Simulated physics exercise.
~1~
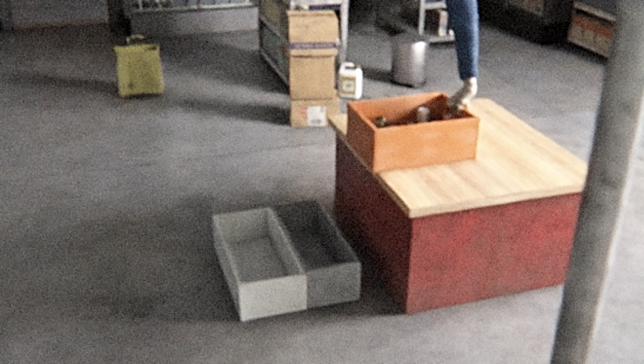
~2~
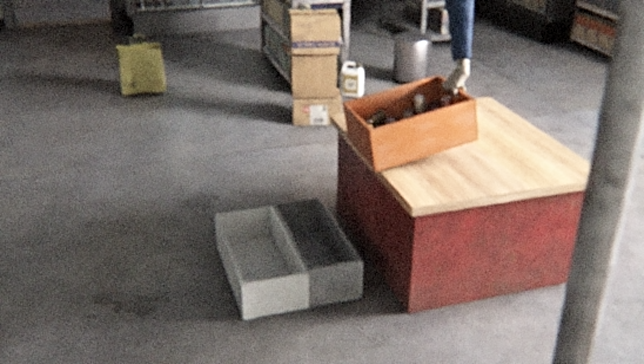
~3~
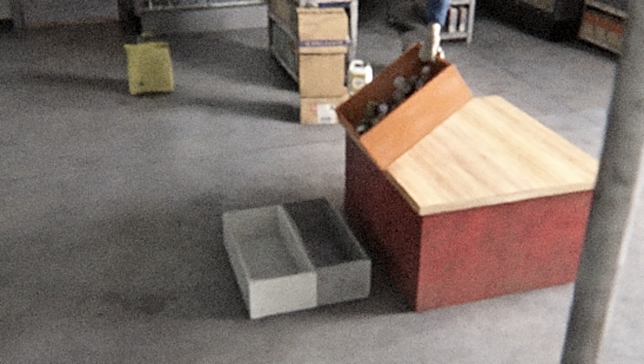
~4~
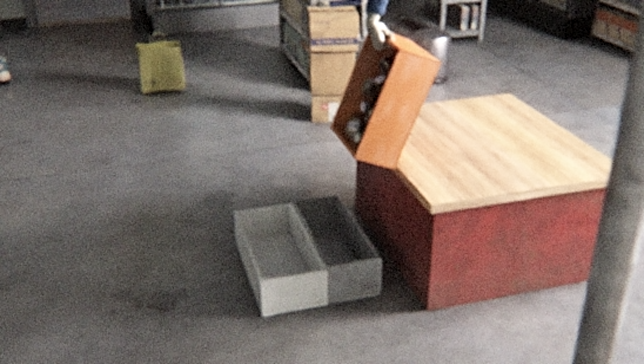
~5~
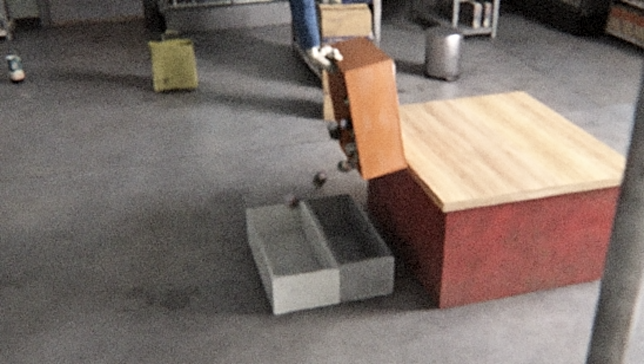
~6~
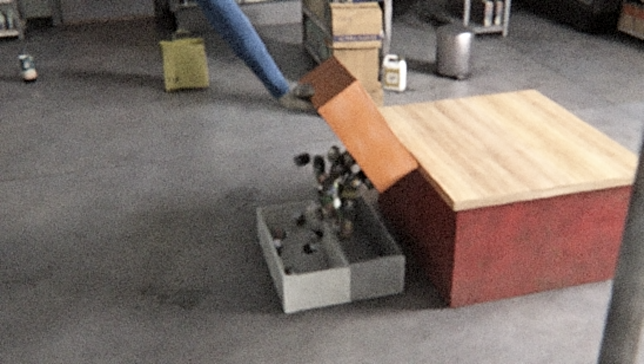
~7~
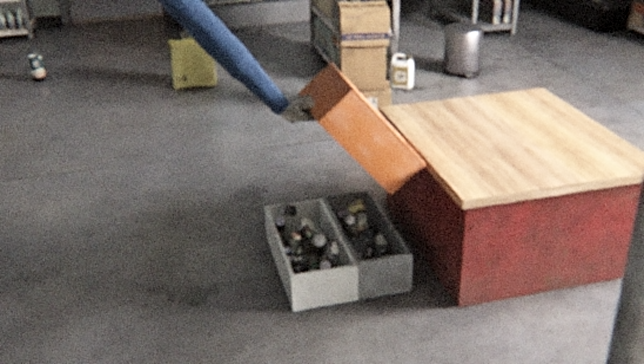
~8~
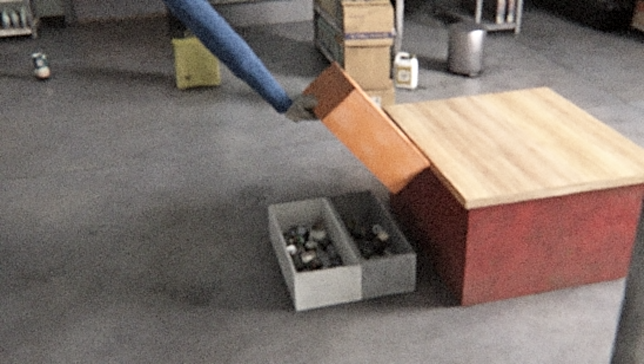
To begin with, an orange crate of small dark pieces sits on a red bench with a pale wooden top, a hand at its far edge, while a white tote and a grey tote lie side by side on the floor to the left. The hand lifts that edge, and the crate tilts leftward over the bench's edge. A few pieces drop first, then a thick cluster pours out as the blue-sleeved arm swings left. The crate stops, steeply tipped, and the pieces settle in both totes, with more in the white one.
